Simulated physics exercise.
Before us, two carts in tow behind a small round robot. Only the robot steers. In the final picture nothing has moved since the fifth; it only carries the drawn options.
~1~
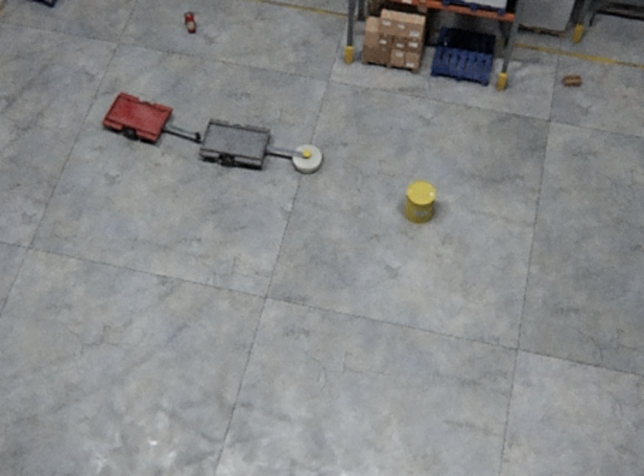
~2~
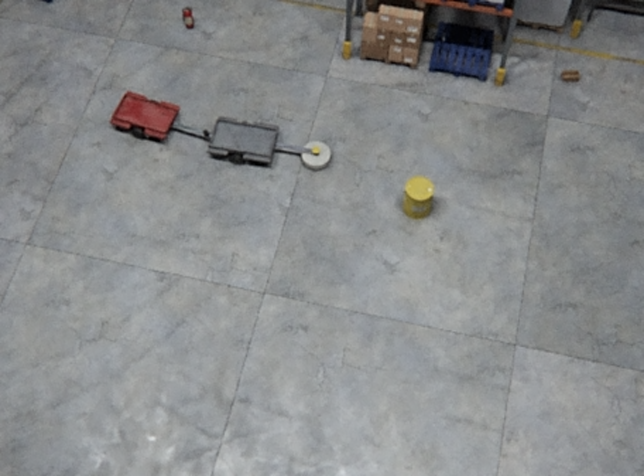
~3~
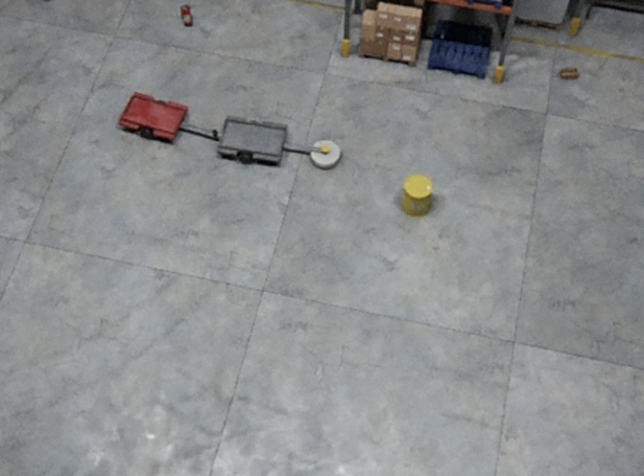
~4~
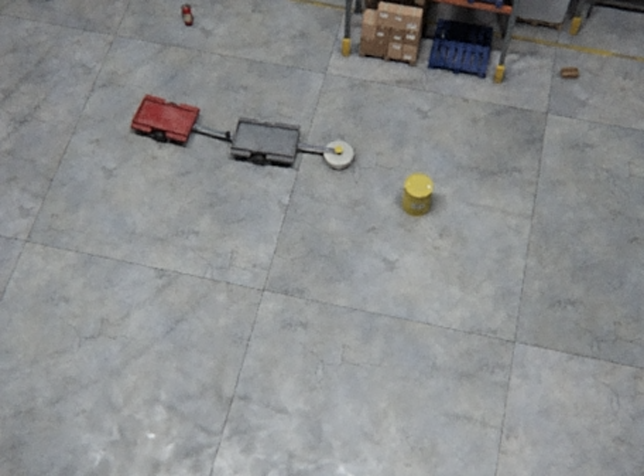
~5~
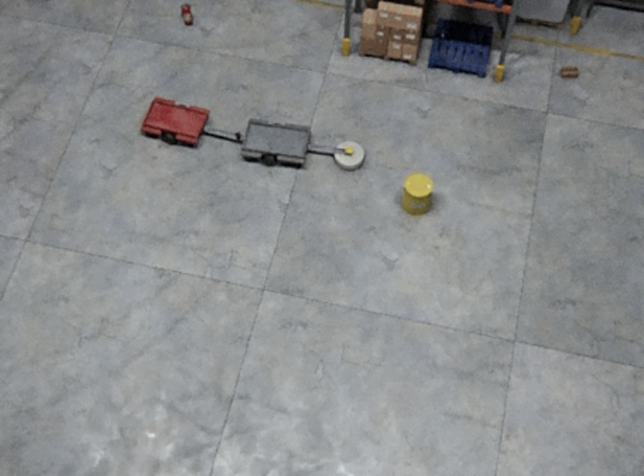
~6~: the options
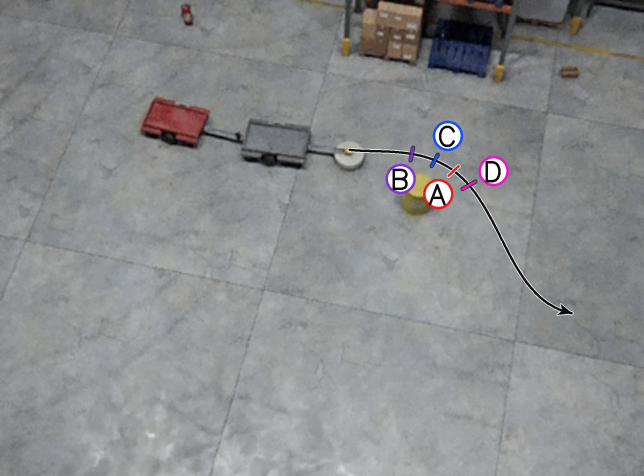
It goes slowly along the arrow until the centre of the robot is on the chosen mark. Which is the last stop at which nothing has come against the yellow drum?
All is well up to A.
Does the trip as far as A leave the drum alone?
For that mark, yes.
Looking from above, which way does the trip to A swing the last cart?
For that mark, anticlockwise.
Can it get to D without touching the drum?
For that mark, no.
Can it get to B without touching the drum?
Yes.
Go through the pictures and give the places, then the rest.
Grey cart (235, 141); red cart (137, 115); yellow drum (418, 212), in the first picture.
Robot (316, 154); grey cart (244, 138); red cart (145, 114); yellow drum (417, 208), in the second picture.
Robot (325, 153); grey cart (253, 138); red cart (153, 115); yellow drum (415, 206), in the third picture.
Robot (339, 154); grey cart (266, 139); red cart (165, 117); yellow drum (416, 205), in the fourth picture.
Robot (349, 154); grey cart (276, 140); red cart (175, 119); yellow drum (416, 205), in the fifth picture.
On the marked copy, A at (454, 171); B at (412, 154); C at (435, 160); D at (469, 185); the route from (350, 150) via (480, 199) to (572, 313).
With A. Early on, robot (388, 156), last cart (211, 127).
Further on, robot (424, 161), last cart (246, 133).
At the end, robot (453, 175), last cart (276, 137); nothing has been touched.
As for the rest, B is safe but short; C is safe but short; D is too far, the drum has been hit.
